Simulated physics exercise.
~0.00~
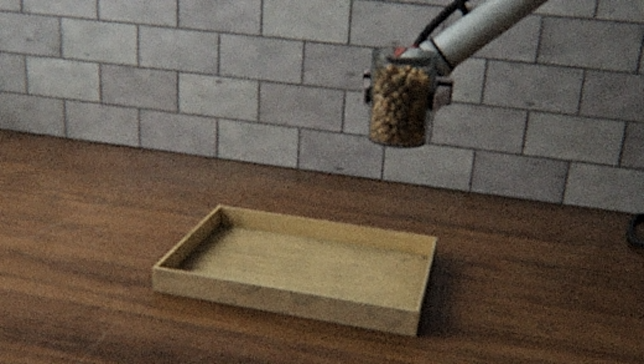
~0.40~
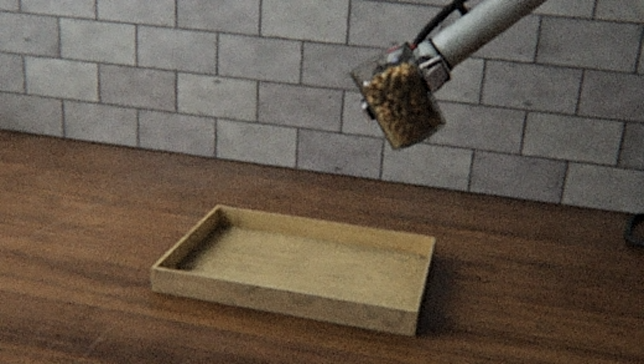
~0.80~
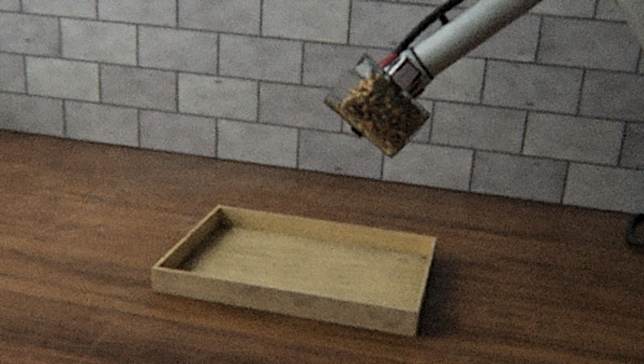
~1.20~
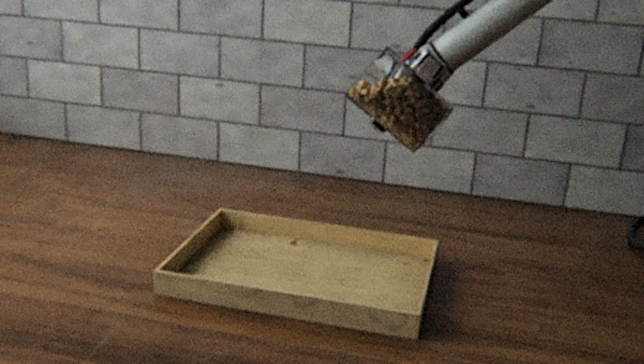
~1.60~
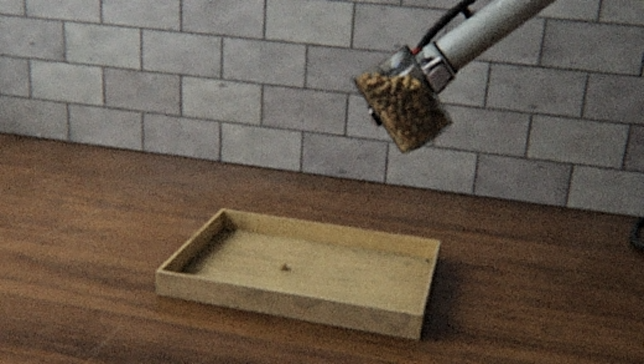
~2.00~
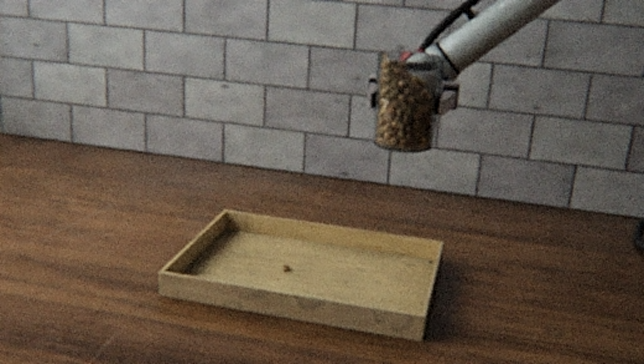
A robot arm tips a clear cup of chickpeas, drops one into the tray, and straightens it.
